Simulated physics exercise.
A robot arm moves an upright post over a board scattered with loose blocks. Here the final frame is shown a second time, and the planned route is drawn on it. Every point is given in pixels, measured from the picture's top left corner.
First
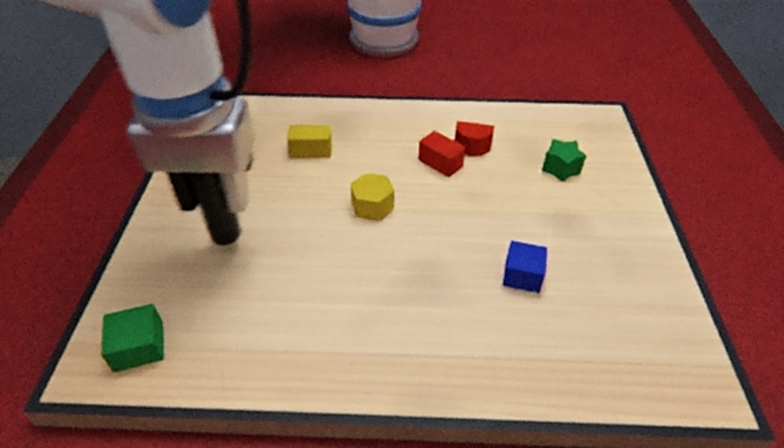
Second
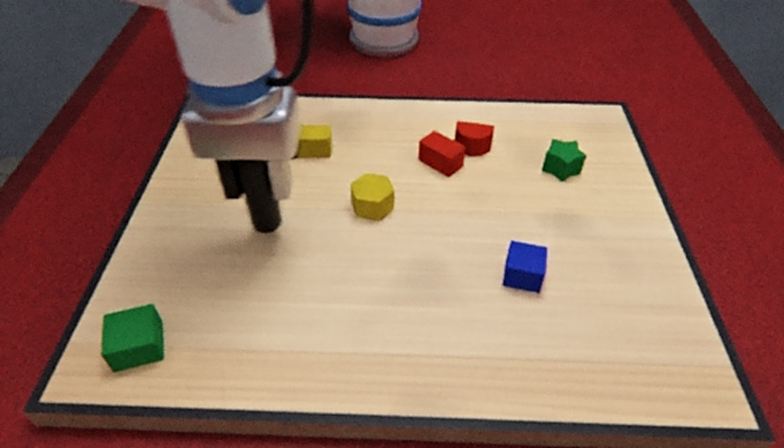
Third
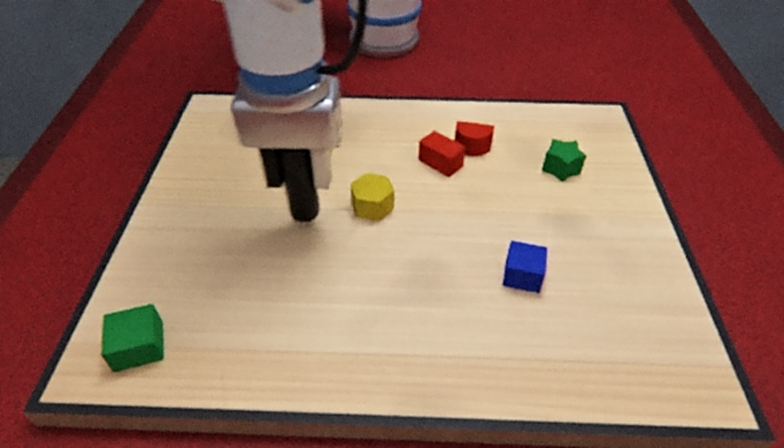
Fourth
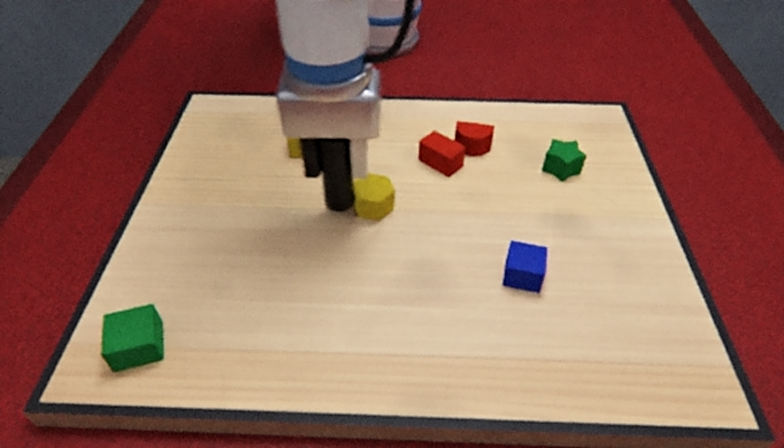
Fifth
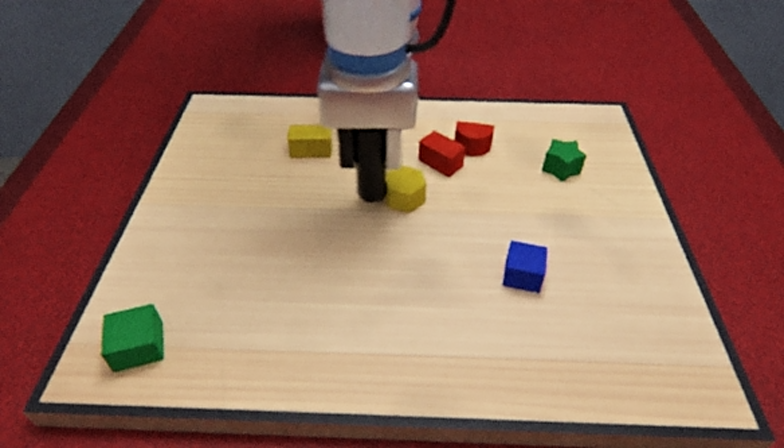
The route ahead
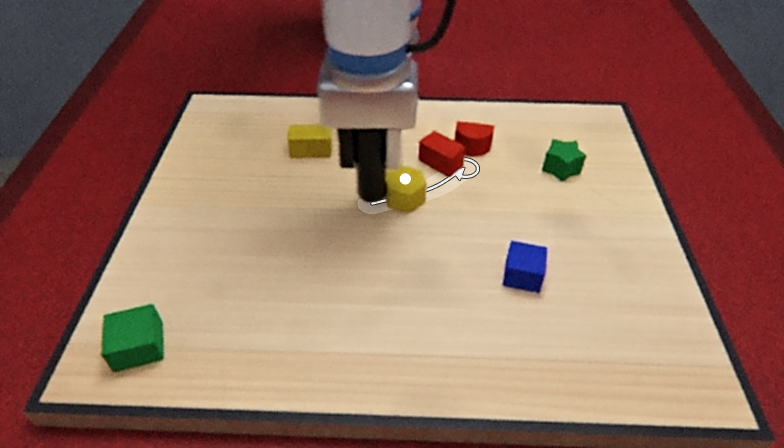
On a wooden board, a robot arm moving its dark post rightward among coloured blocks, then nudging the yellow hexagonal block slightly right.
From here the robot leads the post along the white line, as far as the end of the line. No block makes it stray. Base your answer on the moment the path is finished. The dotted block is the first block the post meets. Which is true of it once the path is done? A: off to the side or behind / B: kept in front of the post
The correct letter is A.
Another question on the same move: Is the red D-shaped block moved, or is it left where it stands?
That block gets shifted.
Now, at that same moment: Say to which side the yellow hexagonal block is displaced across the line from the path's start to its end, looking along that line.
To the path's right.
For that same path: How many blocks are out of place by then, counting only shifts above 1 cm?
Blocks moved: Three or more.
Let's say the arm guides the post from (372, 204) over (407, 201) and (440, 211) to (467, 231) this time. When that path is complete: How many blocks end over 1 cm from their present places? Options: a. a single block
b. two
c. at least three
a - a single block.
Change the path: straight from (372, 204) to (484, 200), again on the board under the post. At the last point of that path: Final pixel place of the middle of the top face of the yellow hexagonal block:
I predict (493, 159).
Drawn move, from (372, 204) by way of (425, 191) to (464, 168); the dot is on the yellow hexagonal block.
The first path, step by step. One third of the way, post at (409, 185); yellow hexagonal block at (442, 171).
Two thirds of the way, post at (441, 174); yellow hexagonal block at (475, 164), turned 15° clockwise; red rectangle at (447, 141), turned 30° anticlockwise.
At the end, post at (466, 158); yellow hexagonal block at (496, 161), turned 45° clockwise; red rectangle at (450, 135), turned 65° anticlockwise; red D-shaped block at (477, 122), turned 30° clockwise.
